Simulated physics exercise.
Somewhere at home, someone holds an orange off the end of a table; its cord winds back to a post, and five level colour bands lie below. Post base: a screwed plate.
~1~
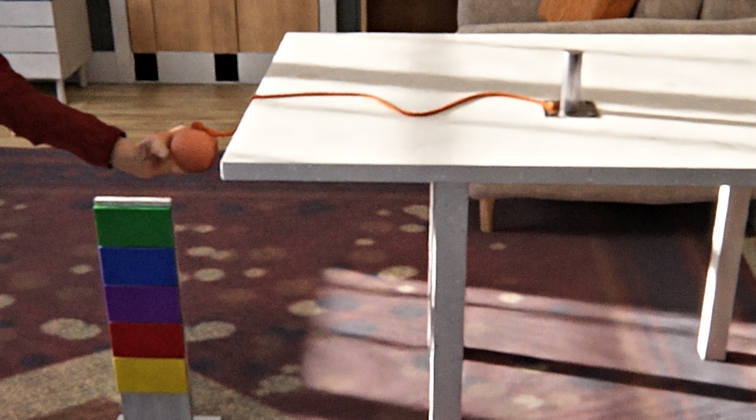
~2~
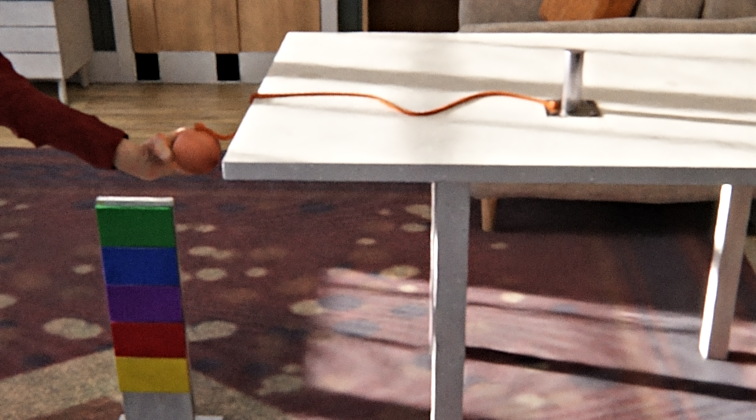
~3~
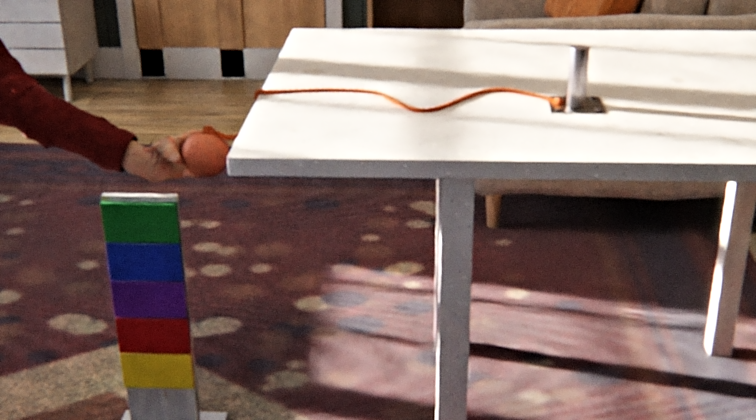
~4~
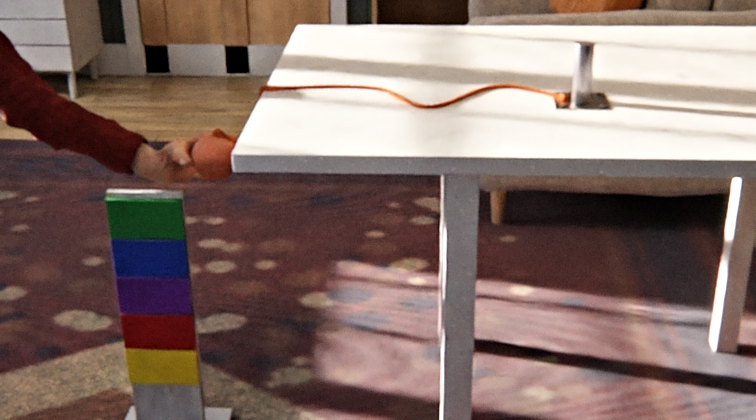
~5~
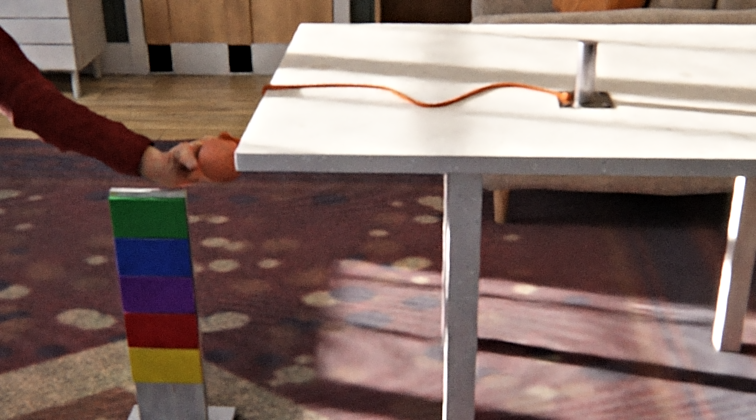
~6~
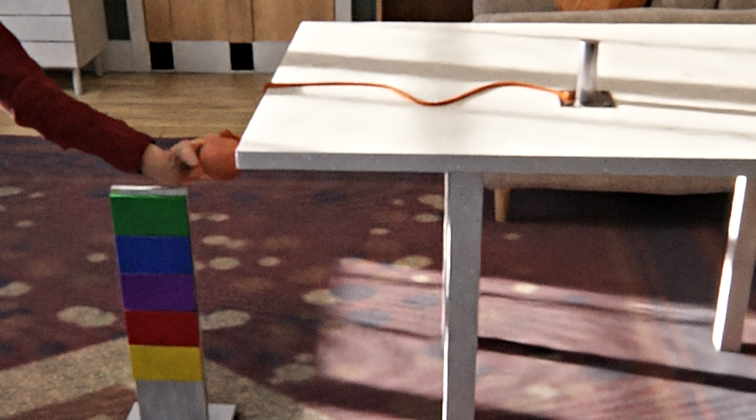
In a home room with a patterned carpet, wooden cabinets and a sofa behind, a white table is seen from the side and slightly above. A dark-red-sleeved arm at left holds an orange ball at the table's edge, its wavy orange cord running to a metal post, above a stand banded green, blue, purple, red and yellow. The hand barely moves while the view shifts slightly.
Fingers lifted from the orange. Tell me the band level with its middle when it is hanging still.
That is the blue band.
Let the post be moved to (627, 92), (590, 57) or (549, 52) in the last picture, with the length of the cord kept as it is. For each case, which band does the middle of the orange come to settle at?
Going case by case, it's green, green and finally blue.
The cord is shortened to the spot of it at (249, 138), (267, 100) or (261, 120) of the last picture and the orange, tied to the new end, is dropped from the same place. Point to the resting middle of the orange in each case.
About (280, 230), (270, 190) and (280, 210).
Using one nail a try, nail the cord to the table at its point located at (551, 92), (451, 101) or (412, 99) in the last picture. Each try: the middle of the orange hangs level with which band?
Results, in sequence: Blue / green / green.
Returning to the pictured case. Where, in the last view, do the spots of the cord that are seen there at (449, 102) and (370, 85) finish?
In that view they reach (407, 93) and (298, 89).
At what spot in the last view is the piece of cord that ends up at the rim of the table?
Position: Approx. (334, 84).
A little later, orange near (306, 251); level with blue.
Next, orange near (259, 253); level with blue.
When it is over, orange near (270, 256); level with blue. The cord holds its middle at blue.
